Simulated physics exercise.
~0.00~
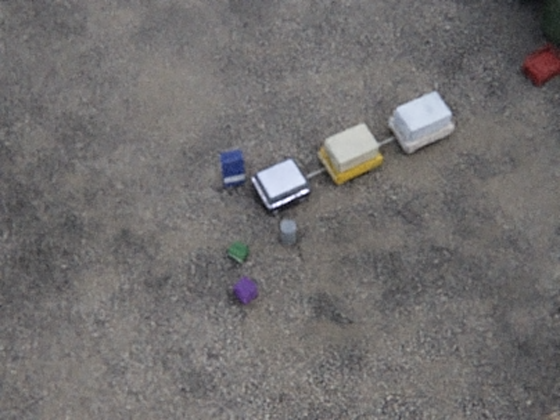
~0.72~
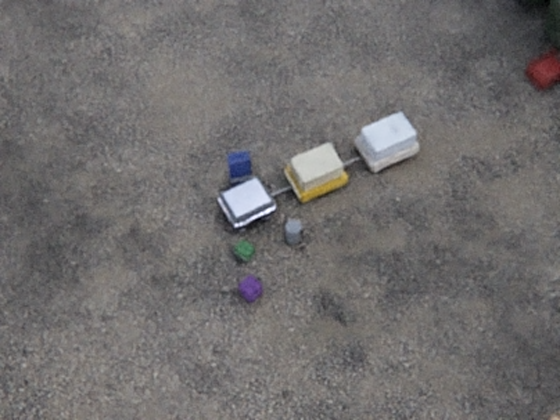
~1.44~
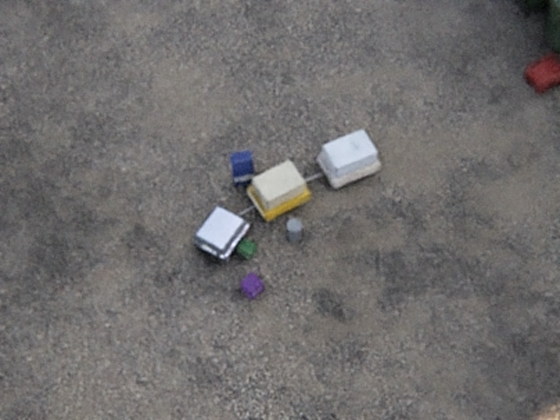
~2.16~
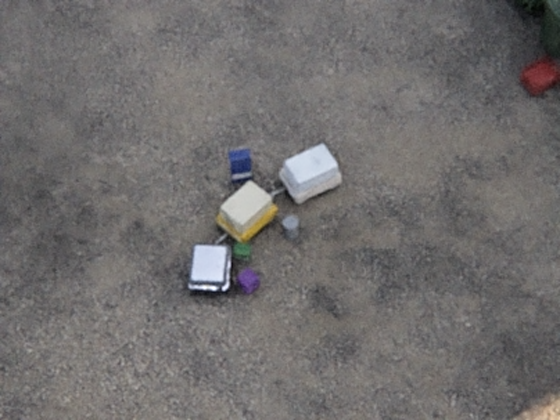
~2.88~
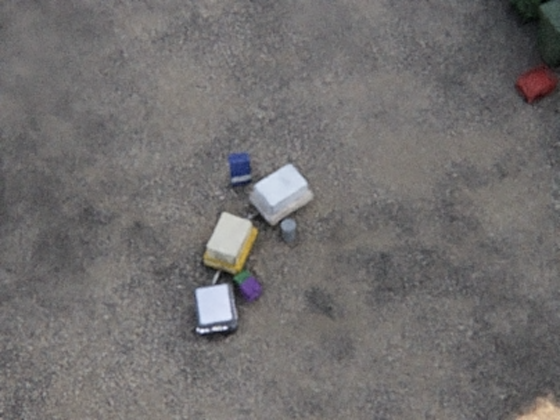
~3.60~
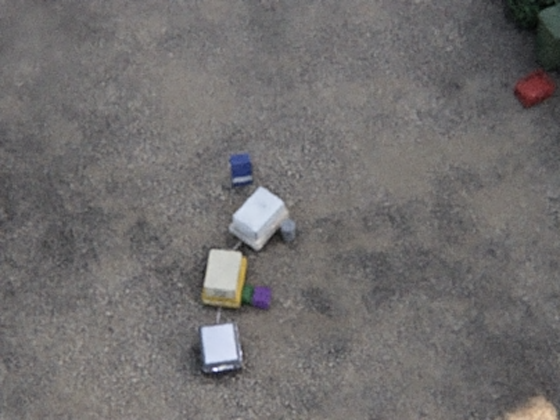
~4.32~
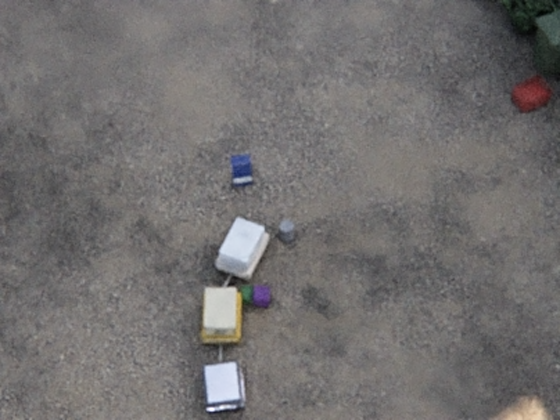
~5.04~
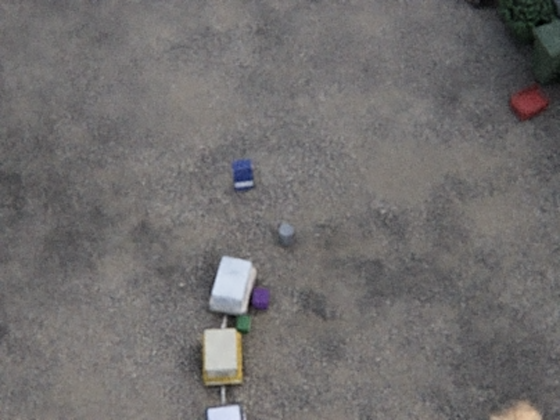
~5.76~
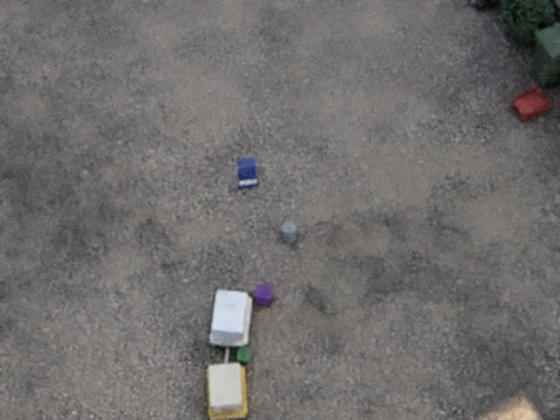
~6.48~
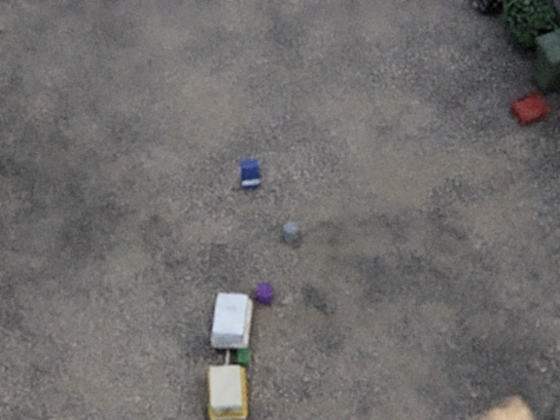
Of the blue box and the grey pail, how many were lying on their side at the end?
None of them were. The blue box and the grey pail were both still upright after the carts had gone by.
